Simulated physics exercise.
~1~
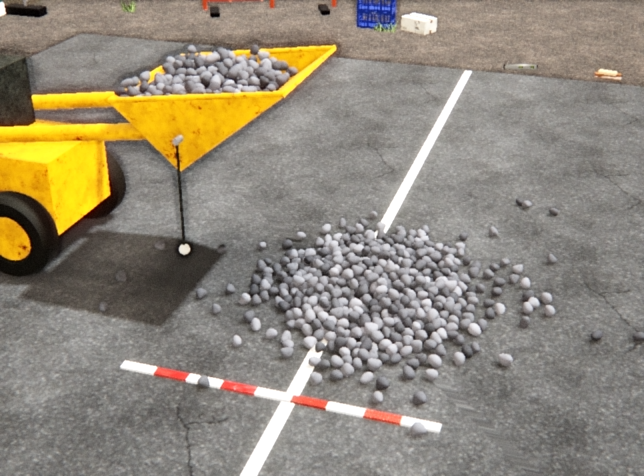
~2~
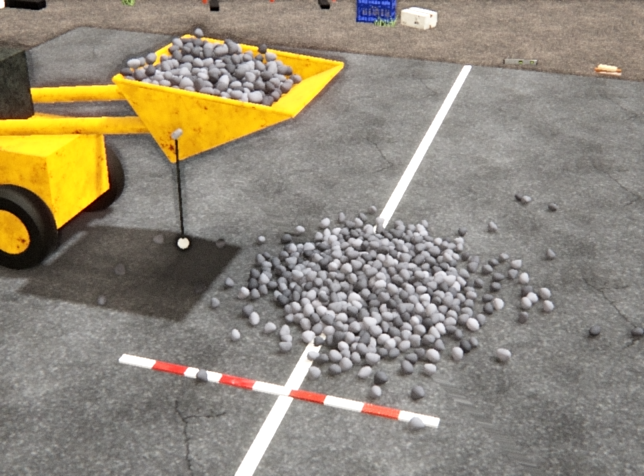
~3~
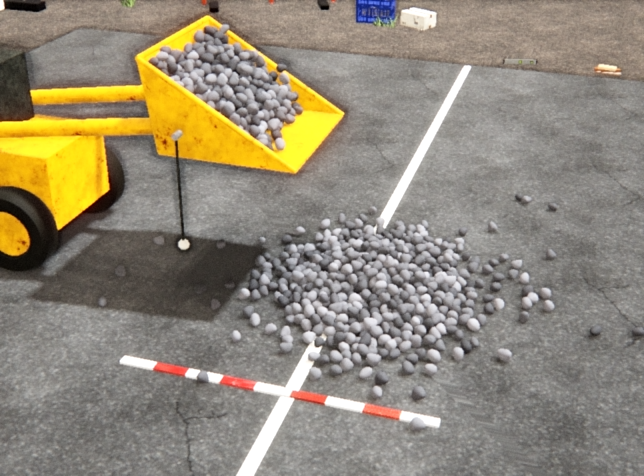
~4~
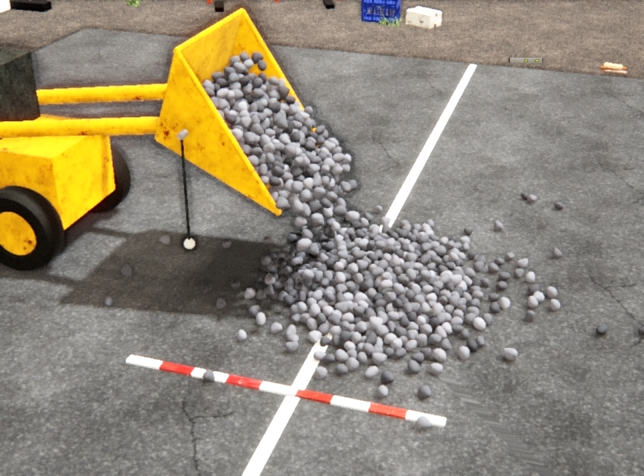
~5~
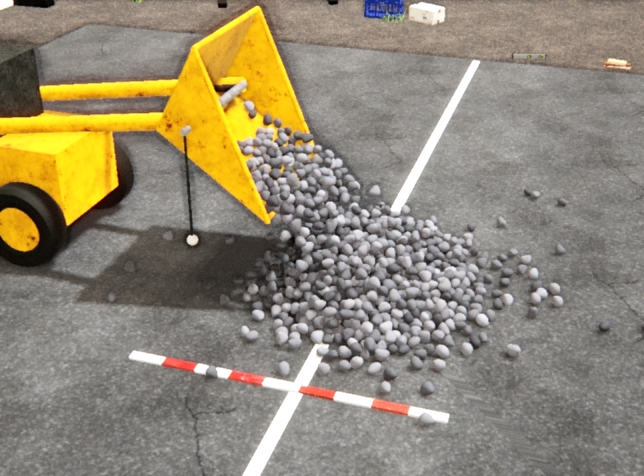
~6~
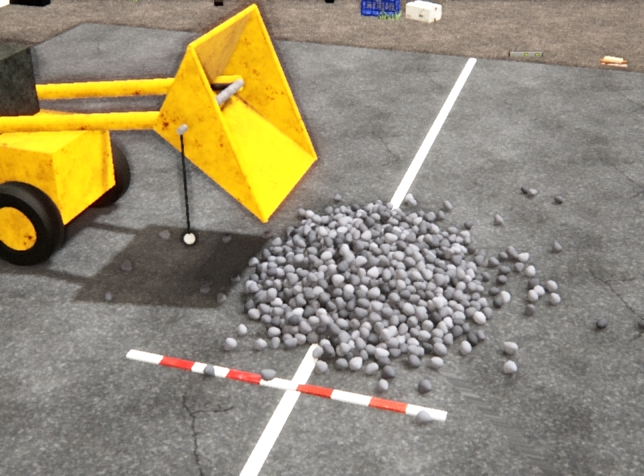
At first, a yellow loader on the left holds a raised bucket heaped with round grey stones, beside a loose pile of similar stones spread across a white line on grey pavement. A red-and-white striped staff lies in front, and a white ball hangs below the bucket's hinge. The bucket begins to tip forward to the right, and the stones shift toward its lower edge. As it tilts more steeply, they pour out over the lip and tumble onto the pile. Finally, the bucket stays steeply tipped and empty, above a fuller heap straddling the line.
